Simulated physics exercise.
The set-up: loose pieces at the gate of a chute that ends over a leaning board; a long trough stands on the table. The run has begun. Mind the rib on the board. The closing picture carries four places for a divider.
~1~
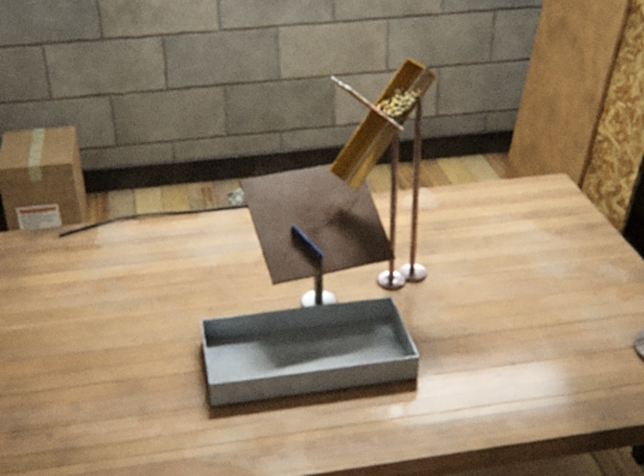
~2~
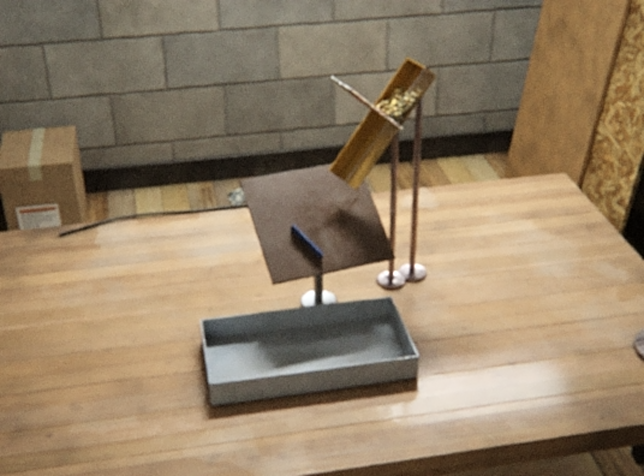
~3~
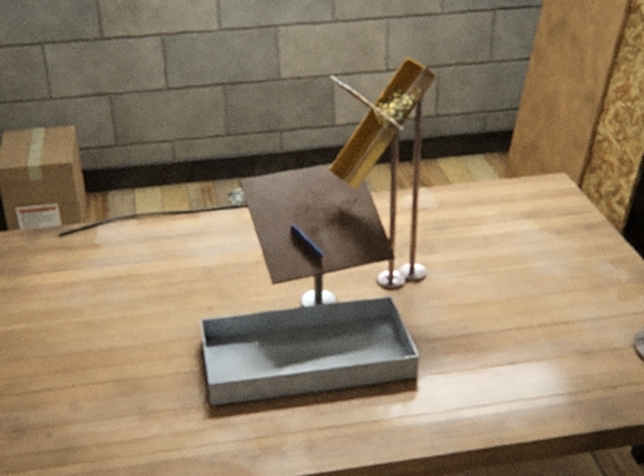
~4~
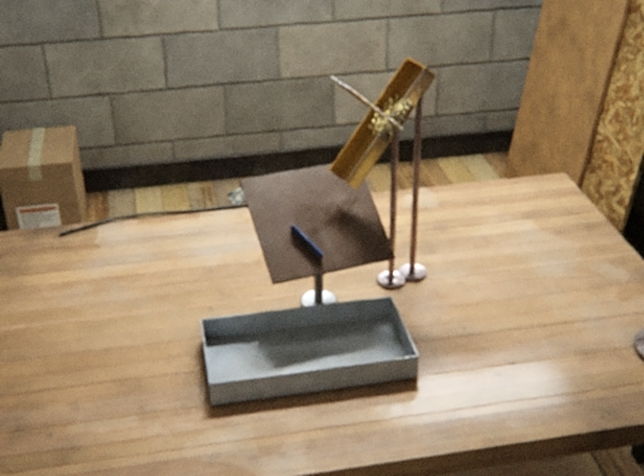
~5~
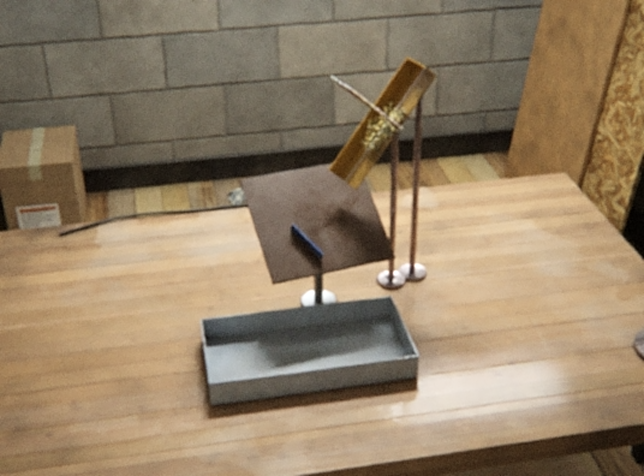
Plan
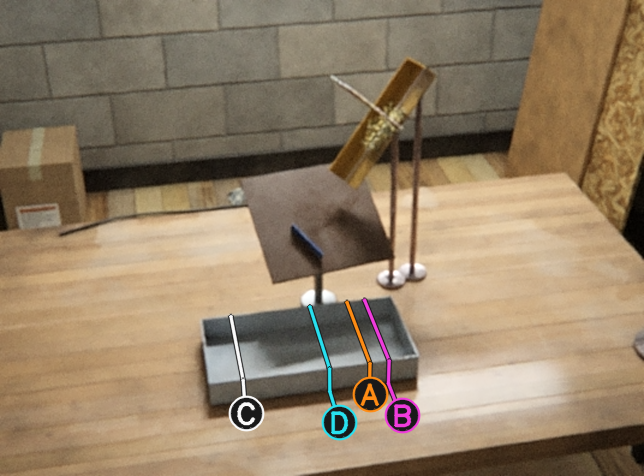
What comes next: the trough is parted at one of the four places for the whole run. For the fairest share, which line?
Choose A.
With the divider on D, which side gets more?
The right side.
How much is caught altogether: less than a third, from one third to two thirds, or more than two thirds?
More than two thirds.
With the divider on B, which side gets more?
Left.
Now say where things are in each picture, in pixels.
Load behind the gate at (397, 107), soya beans; lip of the chute at (348, 184), sloping steeply, in the first picture.
Middle of the board at (317, 219), tilted fairly steeply; middle of its low edge at (336, 271); of its high edge at (300, 169), in the second picture.
Front corners of the trough at (210, 383) and (418, 356), empty; front of the load at (386, 126), in the third picture.
Middle of the load at (388, 119); its front at (380, 139), about a quarter of the way to the lip; rib from (293, 224) to (323, 254), in the fourth picture.
Middle of the load at (381, 130); its front at (370, 154), about half of the way to the lip, in the fifth picture.
On the marked copy, line A crosses the front rim at (369, 362); line B crosses the front rim at (388, 360); line C crosses the front rim at (242, 379); line D crosses the front rim at (329, 367).
With A, of what is caught, about a third on the left of the divider, about two thirds on the right.
With B, of what is caught, nearly all on the left of the divider, a small part on the right.
With C, of what is caught, none on the left of the divider, all on the right.
With D, of what is caught, a small part on the left of the divider, nearly all on the right.
